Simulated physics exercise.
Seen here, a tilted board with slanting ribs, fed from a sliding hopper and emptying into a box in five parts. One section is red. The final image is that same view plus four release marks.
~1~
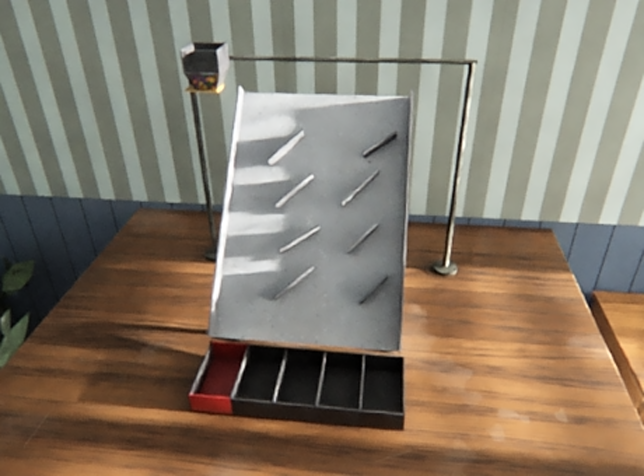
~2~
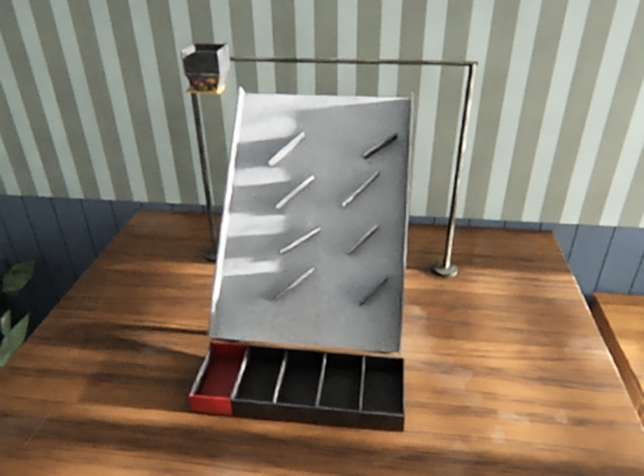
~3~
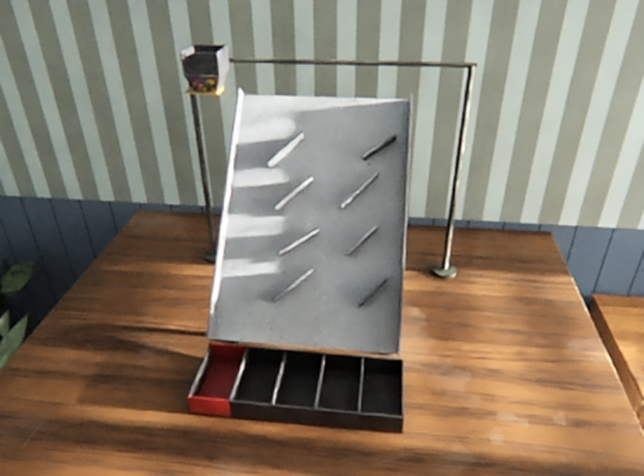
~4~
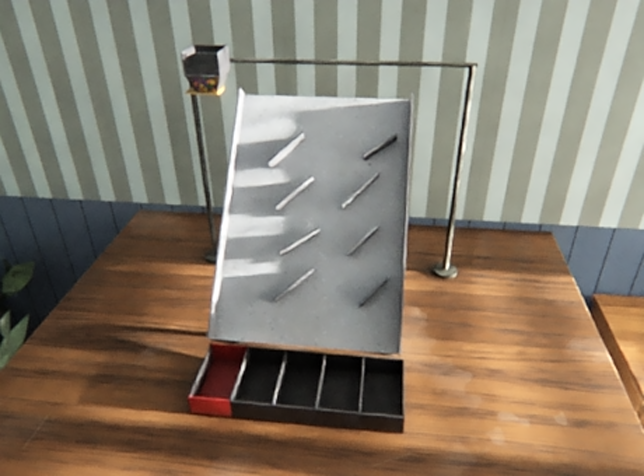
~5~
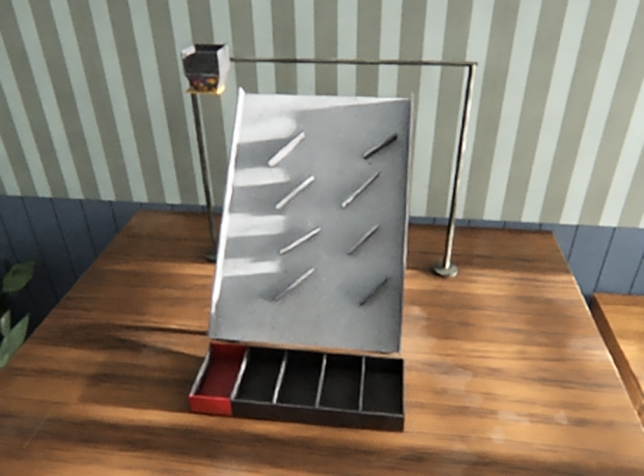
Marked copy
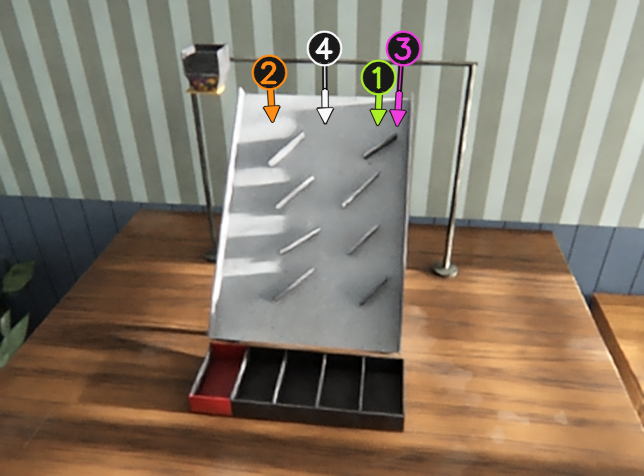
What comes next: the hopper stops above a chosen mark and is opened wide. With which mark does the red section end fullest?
2 beats the others.
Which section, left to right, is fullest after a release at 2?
The first from the left.
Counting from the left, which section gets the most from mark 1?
The first from the left.
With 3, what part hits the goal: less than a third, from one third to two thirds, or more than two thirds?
Less than a third.
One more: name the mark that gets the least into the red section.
3.
On the marked copy, mark 1 meets the board at (378, 119); mark 2 meets the board at (272, 116); mark 3 meets the board at (397, 120); mark 4 meets the board at (325, 117).
With 1, roughly a third in the red section, about a tenth in other sections, roughly half outside the box.
With 2, roughly two thirds in the red section, roughly a third outside the box.
With 3, roughly a quarter in the red section, about a tenth in other sections, roughly two thirds outside the box.
With 4, roughly a third in the red section, about a tenth in other sections, roughly half outside the box.
